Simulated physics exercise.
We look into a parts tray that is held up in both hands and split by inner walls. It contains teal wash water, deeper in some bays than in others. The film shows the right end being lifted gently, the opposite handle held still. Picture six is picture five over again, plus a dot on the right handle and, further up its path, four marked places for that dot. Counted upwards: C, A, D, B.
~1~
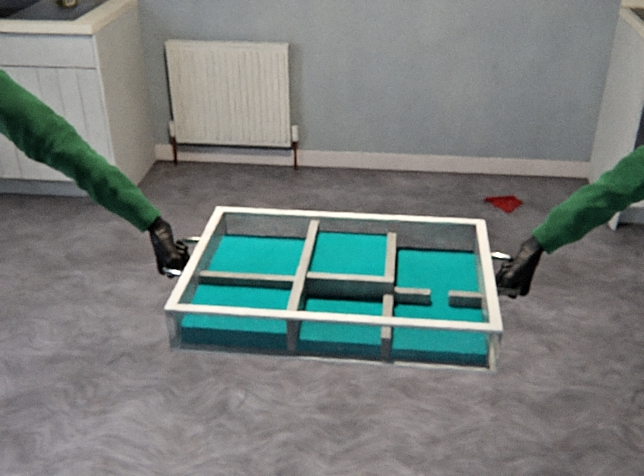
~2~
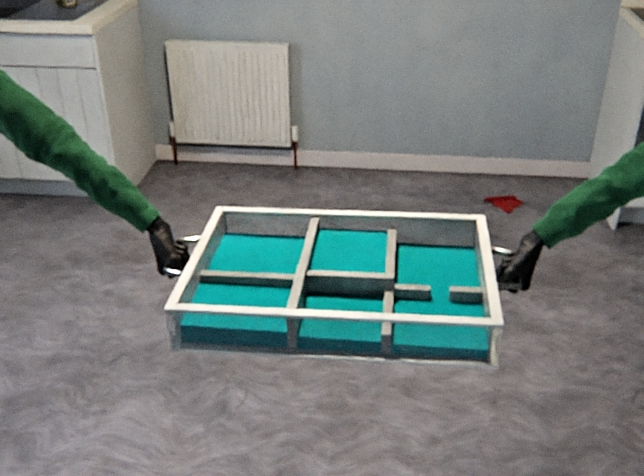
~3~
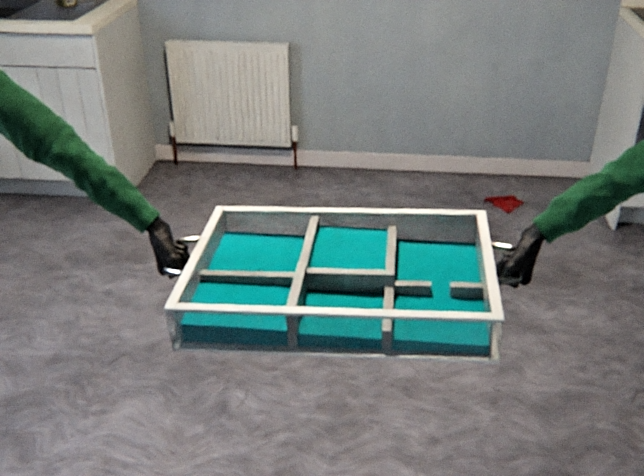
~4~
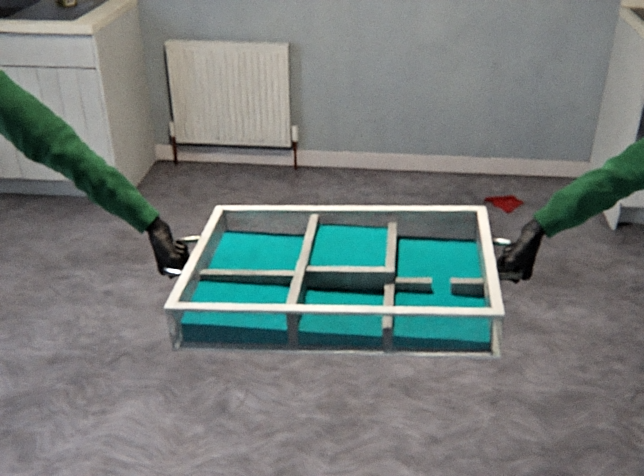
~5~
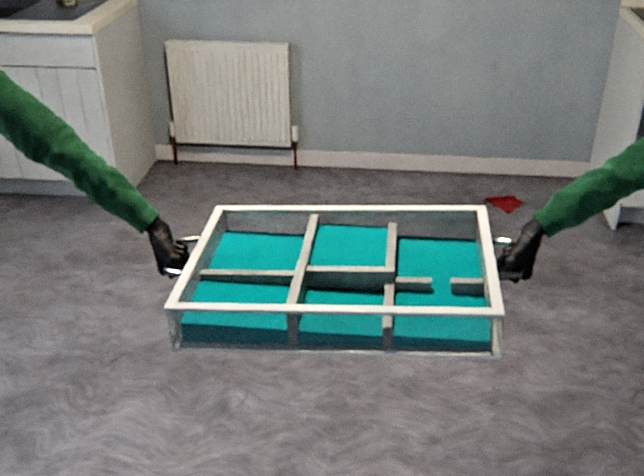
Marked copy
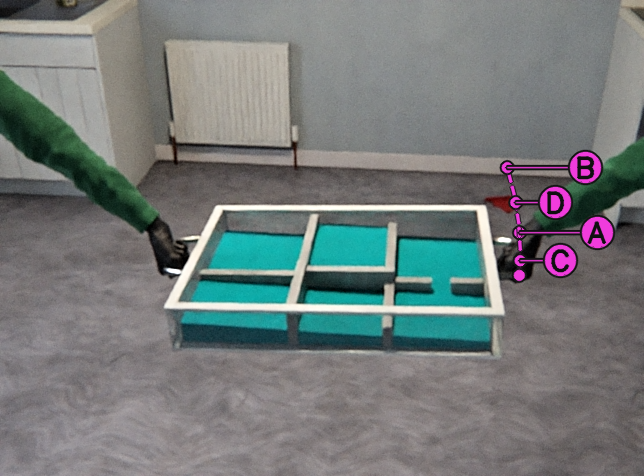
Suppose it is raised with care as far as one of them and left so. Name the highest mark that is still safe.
Stop B.
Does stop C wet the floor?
No, not at all.
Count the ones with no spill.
All four.
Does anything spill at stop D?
No, that is safe.
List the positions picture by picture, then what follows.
In the first picture, the tray is level; deepest in the back middle bay, at (350, 257), shallowest in the front right; right handle at (513, 274).
The second picture shows tipped about 1° down to the left; no wall is crossed; right handle at (514, 269).
The third picture shows tipped about 2° down to the left; no wall is crossed; right handle at (515, 263).
The fourth picture shows tipped about 3° down to the left; no wall is crossed; right handle at (515, 259).
The fifth picture shows tipped about 3° down to the left; deepest in the back middle bay, at (350, 249), shallowest in the front right; right handle at (515, 258).
In magenta, A at (519, 232); B at (507, 167); C at (520, 260); D at (515, 202).
With A, nothing spills; the back middle bay holds the most.
With B, nothing spills; the back middle bay holds the most.
With C, nothing spills; the back middle bay holds the most.
With D, nothing spills; the back middle bay holds the most.
